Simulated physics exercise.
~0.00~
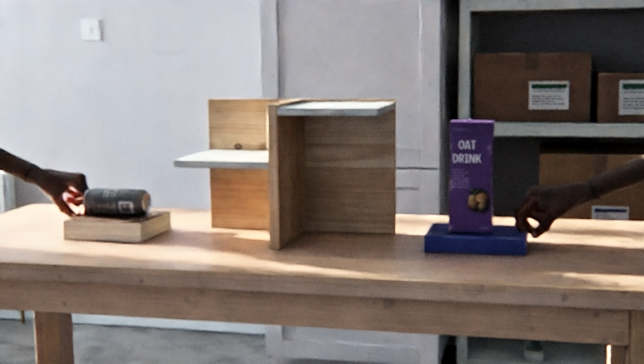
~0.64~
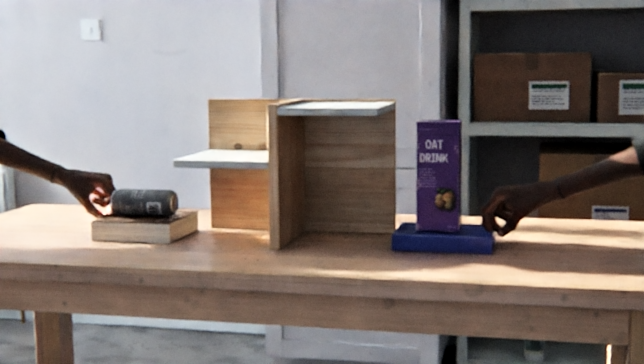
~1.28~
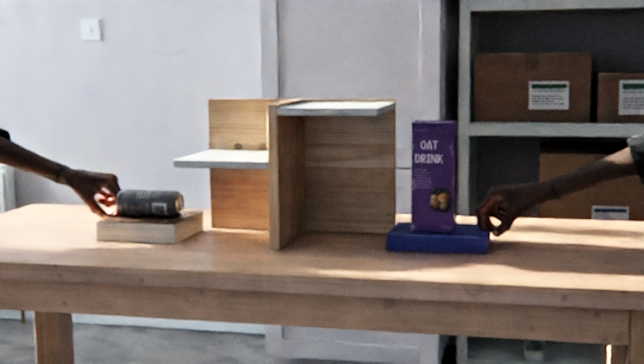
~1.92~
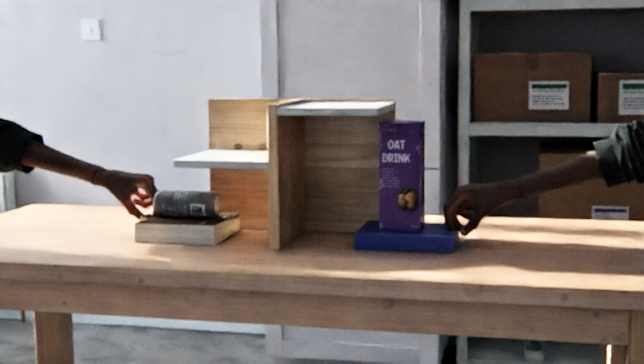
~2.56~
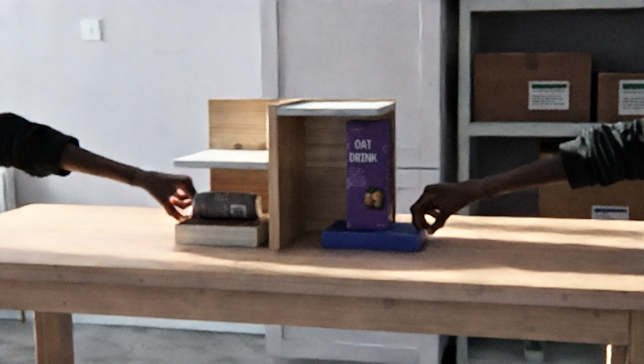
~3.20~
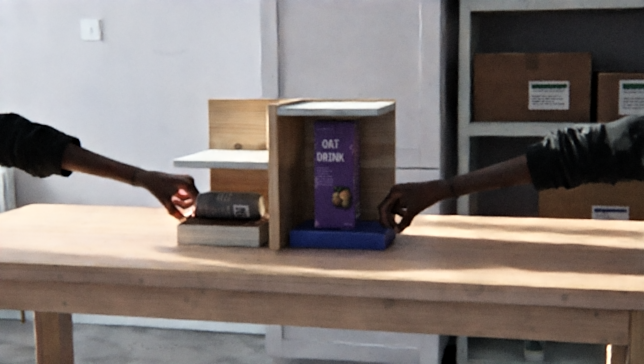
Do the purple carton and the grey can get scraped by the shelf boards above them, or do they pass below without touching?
Both pass below without being scraped. The carton ends upright under the higher top, and the can ends lying on the book under the lower shelf.
